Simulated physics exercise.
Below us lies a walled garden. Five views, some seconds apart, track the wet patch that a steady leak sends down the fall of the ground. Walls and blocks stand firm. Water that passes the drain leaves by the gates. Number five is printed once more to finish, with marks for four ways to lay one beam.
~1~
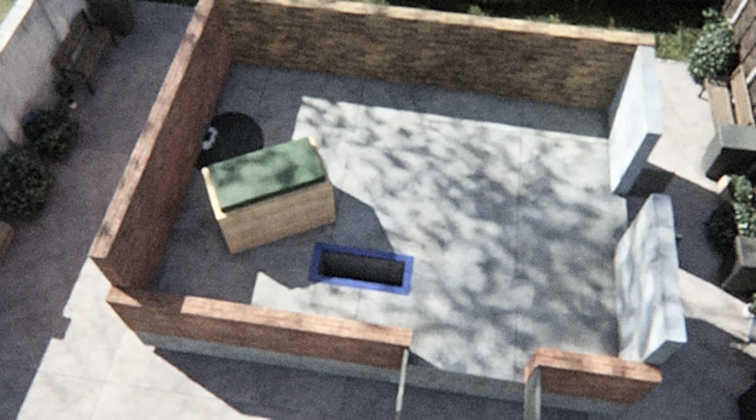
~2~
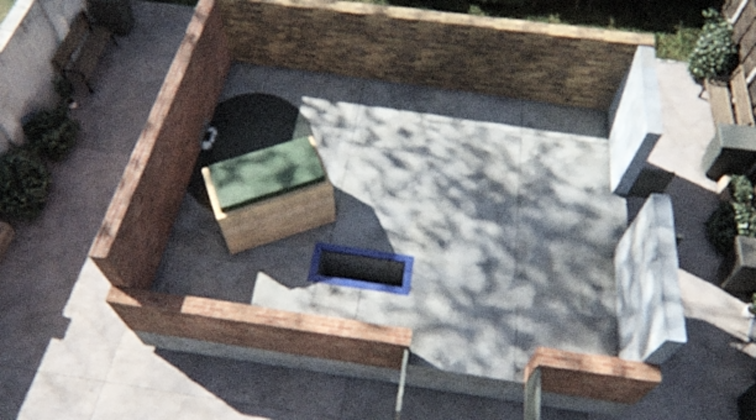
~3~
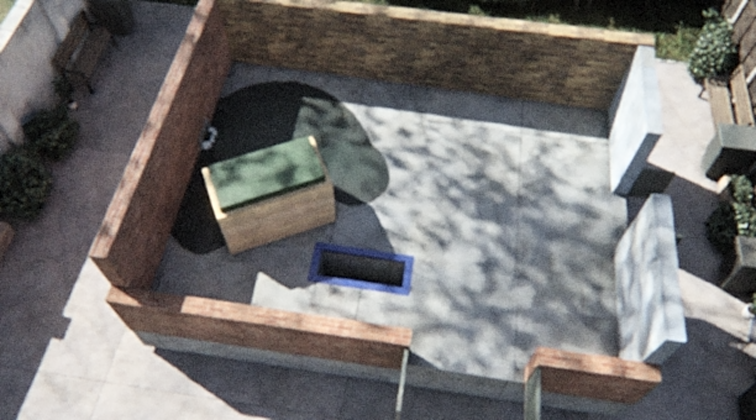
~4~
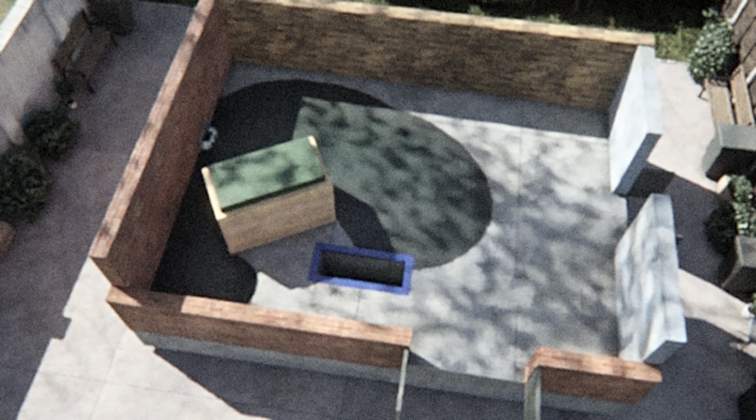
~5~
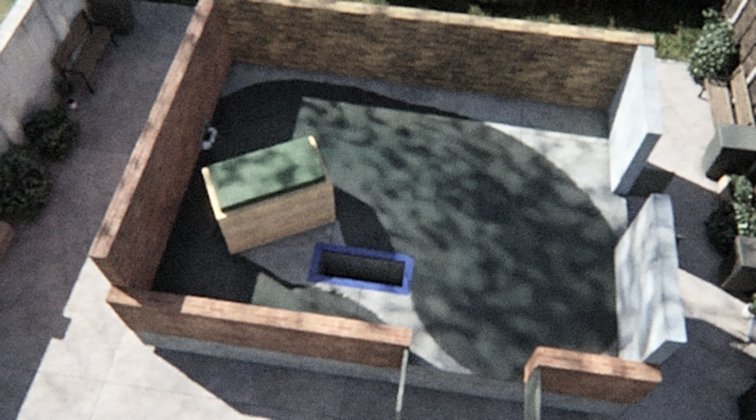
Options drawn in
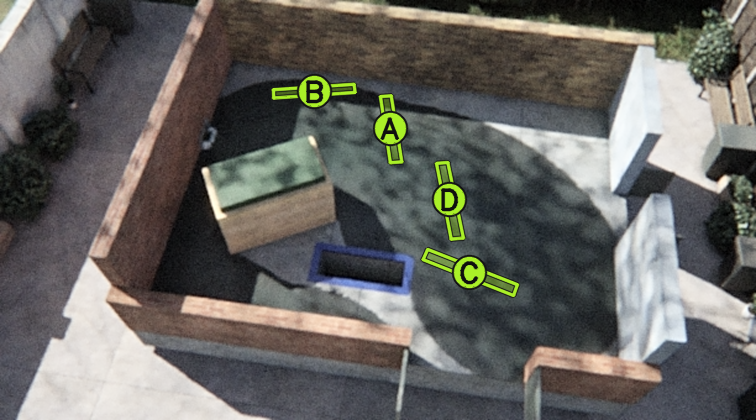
Dark water spread out from the upper left of a walled garden, around a green-topped wooden box, then swept right across most of the paving and reached the blue-edged drain near the front wall.
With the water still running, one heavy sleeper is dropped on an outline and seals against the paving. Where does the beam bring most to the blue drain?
Choose A.
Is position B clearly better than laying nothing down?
No, it changes little.
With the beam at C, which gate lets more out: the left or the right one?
The left one.
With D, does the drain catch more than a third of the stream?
No, it does not.
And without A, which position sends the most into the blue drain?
It is D.
On the marked copy, A from (385, 96) to (396, 162); B from (273, 93) to (354, 88); C from (425, 254) to (515, 290); D from (442, 162) to (457, 238).
With A, about 23 % of the stream runs into the blue drain, about 76 % out by the gates.
With B, about 6 % of the stream runs into the blue drain, about 94 % out by the gates.
With C, about 7 % of the stream runs into the blue drain, about 93 % out by the gates.
With D, about 13 % of the stream runs into the blue drain, about 86 % out by the gates.
